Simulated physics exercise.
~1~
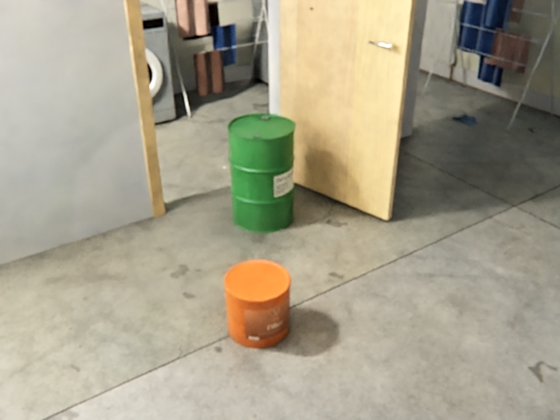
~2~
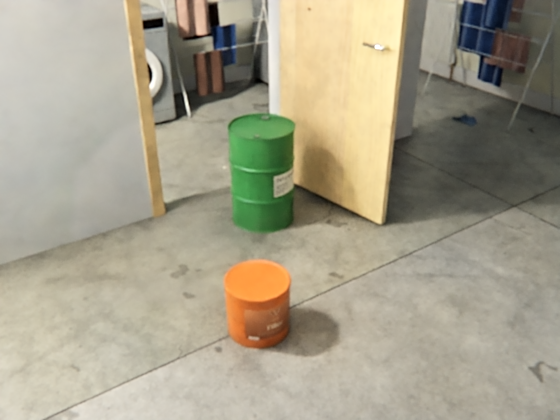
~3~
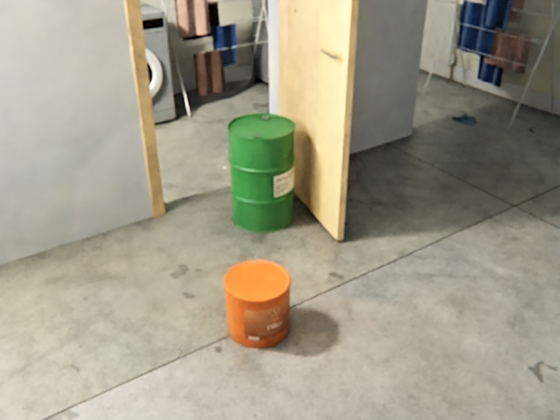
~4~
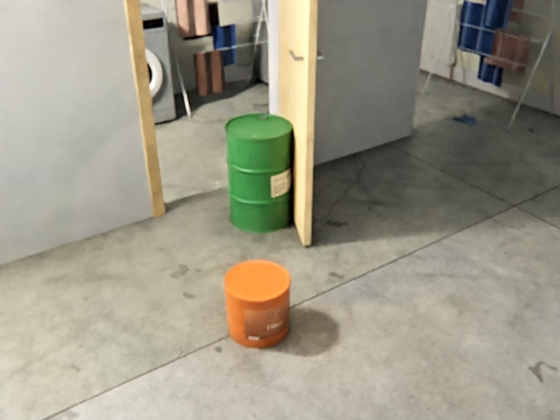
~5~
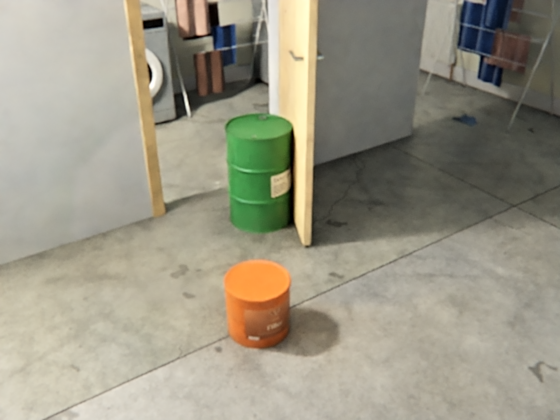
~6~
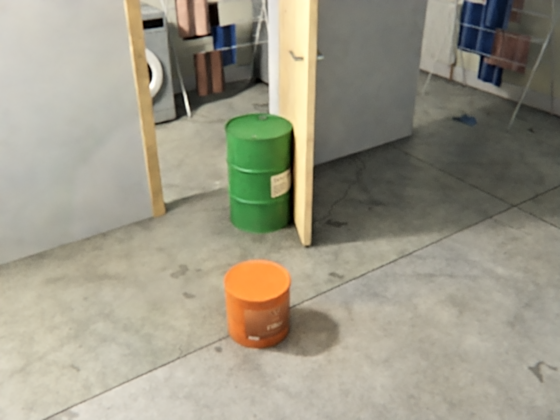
In a doorway on a grey concrete floor, a wide-open wooden door swung left, partway towards its frame, until it came up beside a green drum and stopped, still open, while the drum and the orange pail in front stayed put.
